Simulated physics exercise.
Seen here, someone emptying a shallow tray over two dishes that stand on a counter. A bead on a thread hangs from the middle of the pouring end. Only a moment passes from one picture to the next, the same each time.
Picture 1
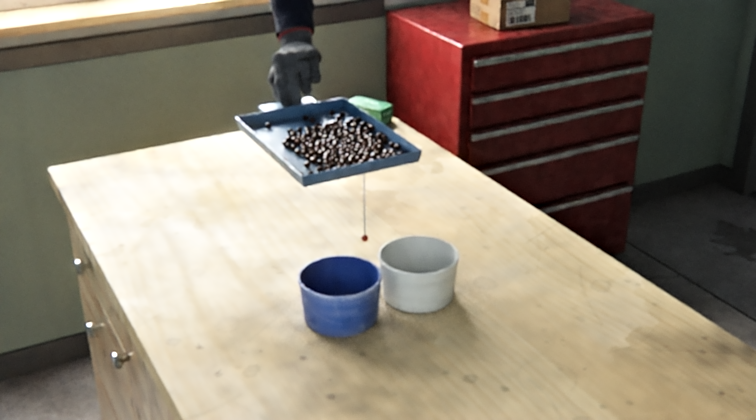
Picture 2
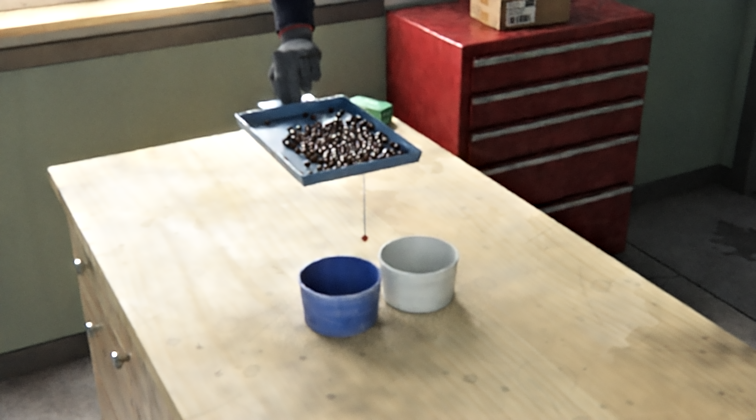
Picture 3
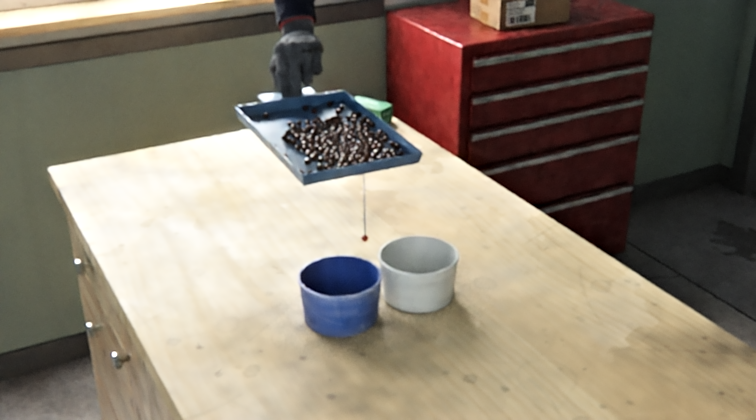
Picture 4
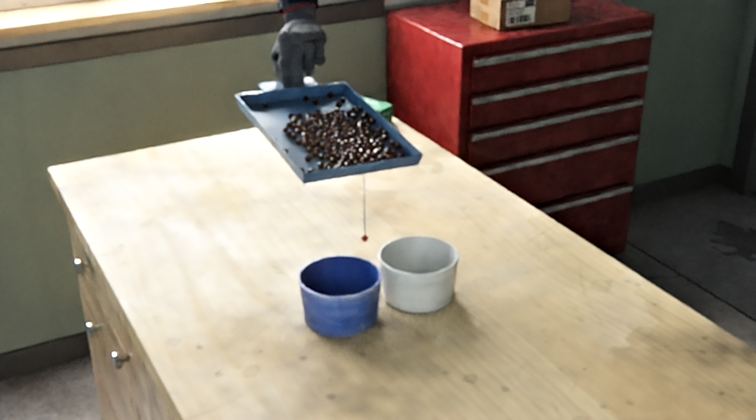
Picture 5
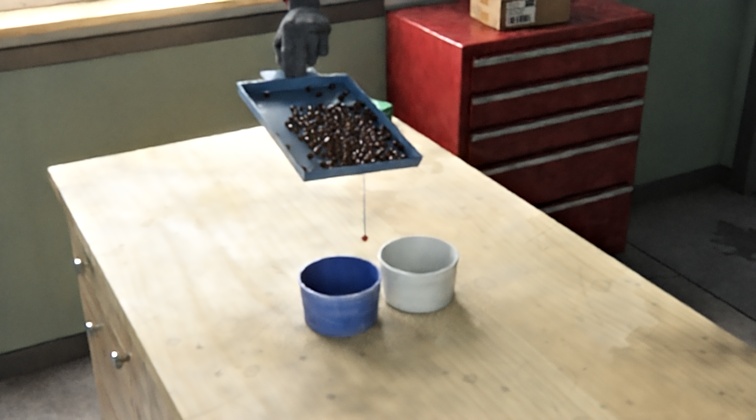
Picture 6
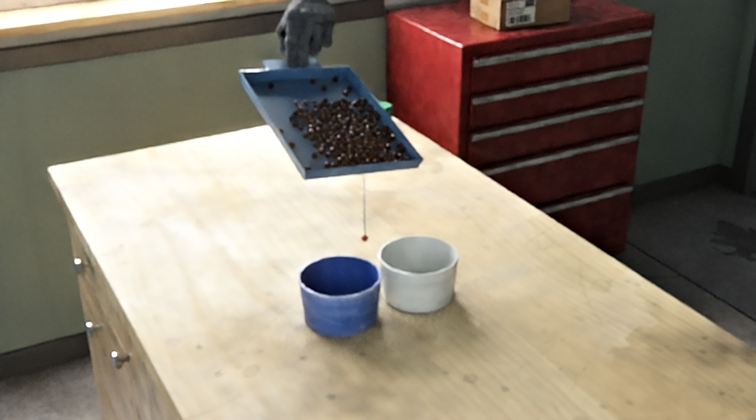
A gloved hand raised the back of a shallow blue tray of dark chocolate balls above a blue dish and a white one, tilting it gradually steeper as the balls shifted slightly within it.
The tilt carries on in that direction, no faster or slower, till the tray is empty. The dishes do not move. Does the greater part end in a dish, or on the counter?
In the dishes lies over half of it.
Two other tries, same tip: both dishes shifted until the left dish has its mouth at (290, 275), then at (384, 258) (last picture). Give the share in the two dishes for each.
Roughly 20 per cent, and 70 per cent.
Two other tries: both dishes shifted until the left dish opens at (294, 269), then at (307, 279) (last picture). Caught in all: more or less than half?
The first try: Under half. The second: Less than half.
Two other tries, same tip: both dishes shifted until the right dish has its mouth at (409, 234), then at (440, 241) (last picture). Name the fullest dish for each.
In turn: Right; the right-hand dish.
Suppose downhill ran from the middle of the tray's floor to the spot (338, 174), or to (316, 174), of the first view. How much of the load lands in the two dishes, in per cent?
About 90 and 60 per cent.
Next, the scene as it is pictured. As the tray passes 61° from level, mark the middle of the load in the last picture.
Roughly at (388, 150).
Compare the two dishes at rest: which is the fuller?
That is the dish on the right.
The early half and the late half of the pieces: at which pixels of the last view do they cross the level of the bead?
Around (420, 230) and then (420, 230).
Soon, tray tipped steeply; nearly all on the tray; a small part in the air.
A while on, tray tipped right over; a small part on the tray; about two thirds in the right dish; a small part outside both; a small part in the air.
Towards the end, tray tipped past a quarter turn; most in the right dish; about a quarter outside both.
Finally, tray tipped past a quarter turn; none in the left dish; most in the right dish; about a quarter outside both.
